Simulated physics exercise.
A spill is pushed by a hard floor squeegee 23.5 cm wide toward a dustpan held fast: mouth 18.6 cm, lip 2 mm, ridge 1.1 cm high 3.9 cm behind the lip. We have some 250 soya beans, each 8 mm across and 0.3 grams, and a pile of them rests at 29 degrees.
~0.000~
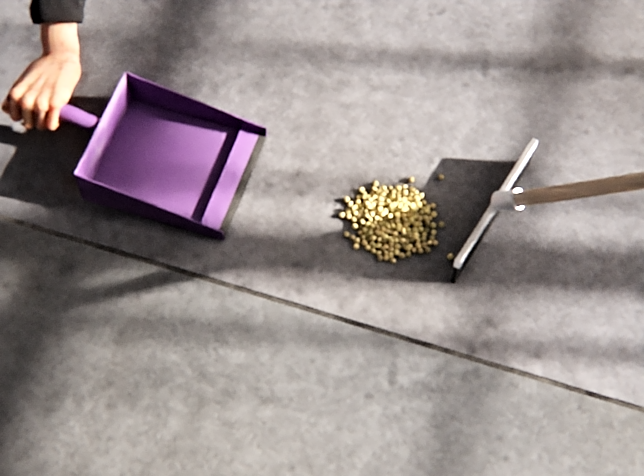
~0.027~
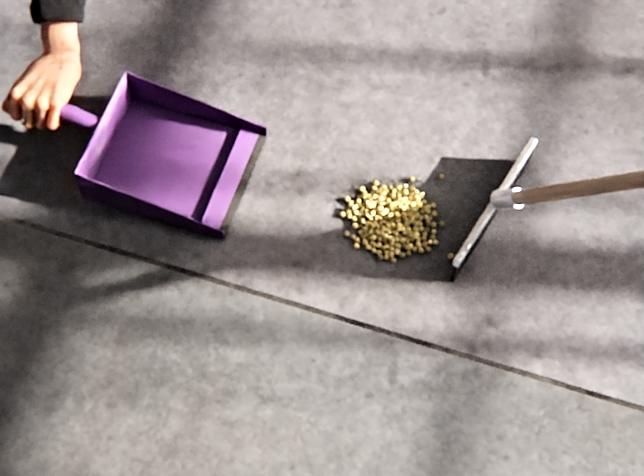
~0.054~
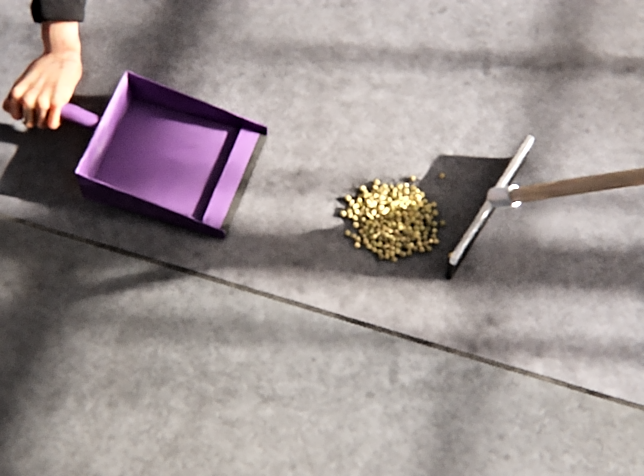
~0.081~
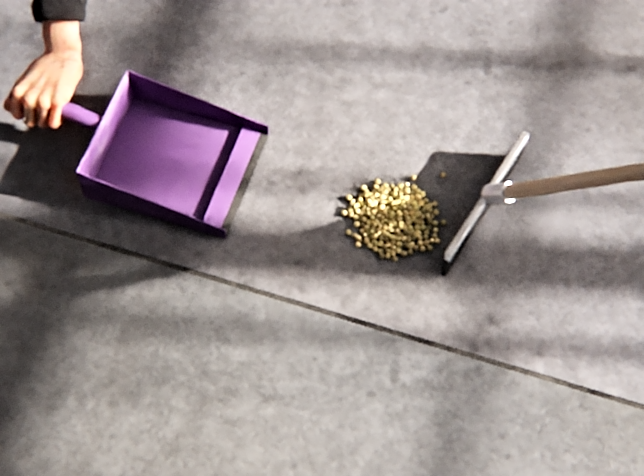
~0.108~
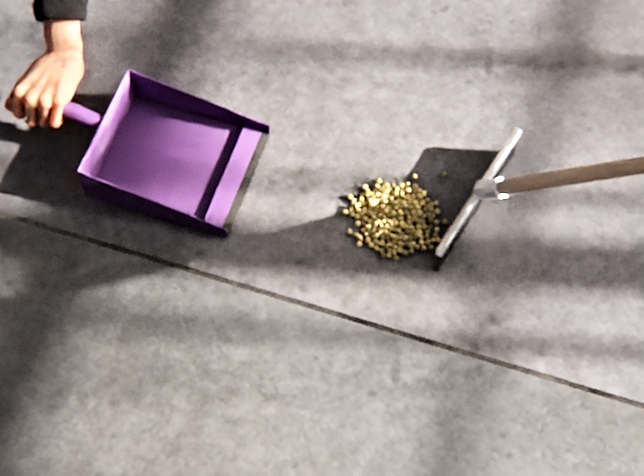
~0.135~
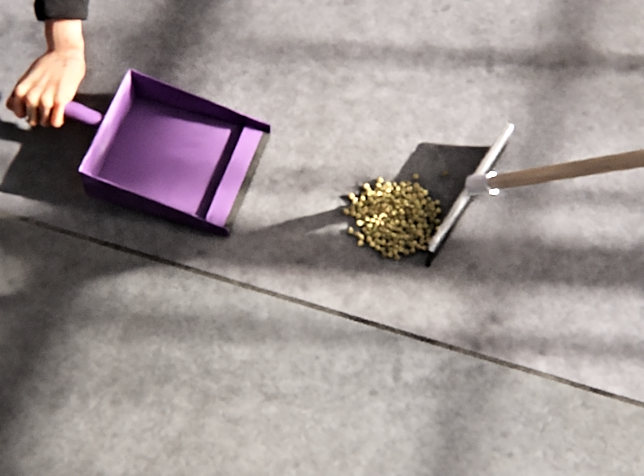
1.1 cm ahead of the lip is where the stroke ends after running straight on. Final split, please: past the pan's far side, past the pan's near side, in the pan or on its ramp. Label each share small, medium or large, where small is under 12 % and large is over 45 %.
Far side: Medium. Near side: Small. Pan: Medium.
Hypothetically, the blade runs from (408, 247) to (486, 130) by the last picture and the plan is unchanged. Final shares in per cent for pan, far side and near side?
Final per cent - pan 30, far 25, near 10.
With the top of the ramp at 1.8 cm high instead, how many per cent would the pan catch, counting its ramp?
Estimate with the new ramp: Some 15 in a hundred.
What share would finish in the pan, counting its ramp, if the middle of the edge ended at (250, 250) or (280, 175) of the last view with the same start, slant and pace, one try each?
Around 0 per cent, and around 20 per cent.
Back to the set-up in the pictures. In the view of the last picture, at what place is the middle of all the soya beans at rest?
Look around (264, 158) in the last picture.
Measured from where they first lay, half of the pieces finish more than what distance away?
Somewhere around 24 centimetres.
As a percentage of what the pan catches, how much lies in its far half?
Some 90 per cent.
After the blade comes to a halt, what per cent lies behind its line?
I'd put it near 30 in a hundred.
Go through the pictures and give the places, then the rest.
Blade from (458, 264) to (533, 145), moved 0.0 cm, 0 of the pieces shifted so far; middle of the pieces at (391, 216); pan at (164, 164), in the first frame.
Blade from (457, 263) to (532, 144), moved 0.2 cm, 0 of the pieces shifted so far; middle of the pieces at (392, 216), in the second frame.
Blade from (454, 260) to (529, 142), moved 0.8 cm, 0 of the pieces shifted so far; middle of the pieces at (392, 215), in the third frame.
Blade from (448, 257) to (524, 139), moved 1.8 cm, 0 of the pieces shifted so far; middle of the pieces at (393, 214), in the fourth frame.
Blade from (440, 252) to (516, 134), moved 3.1 cm, 1 of the pieces shifted so far; middle of the pieces at (395, 214), in the fifth frame.
Blade from (432, 247) to (508, 130), moved 4.6 cm, 1 of the pieces shifted so far; middle of the pieces at (396, 213); pan at (168, 161). The blade's pace is about 0.54 m/s, heading 8 degrees away from the viewer's side, in the sixth frame.
After 0.39 s, middle of the blade 18 cm from the lip; 0 % over the lip, far side 15 %, near side 0 %.
After 0.56 s, middle of the blade 9 cm from the lip; 0 % over the lip, far side 25 %, near side 5 %.
After 0.85 s, middle of the blade 4 cm from the lip; 20 % over the lip, far side 30 %, near side 5 %.
In the end, at 1.5 s, far side 30 %, near side 5 %, pan 20 %, in front of the lip or behind the blade 45 %.
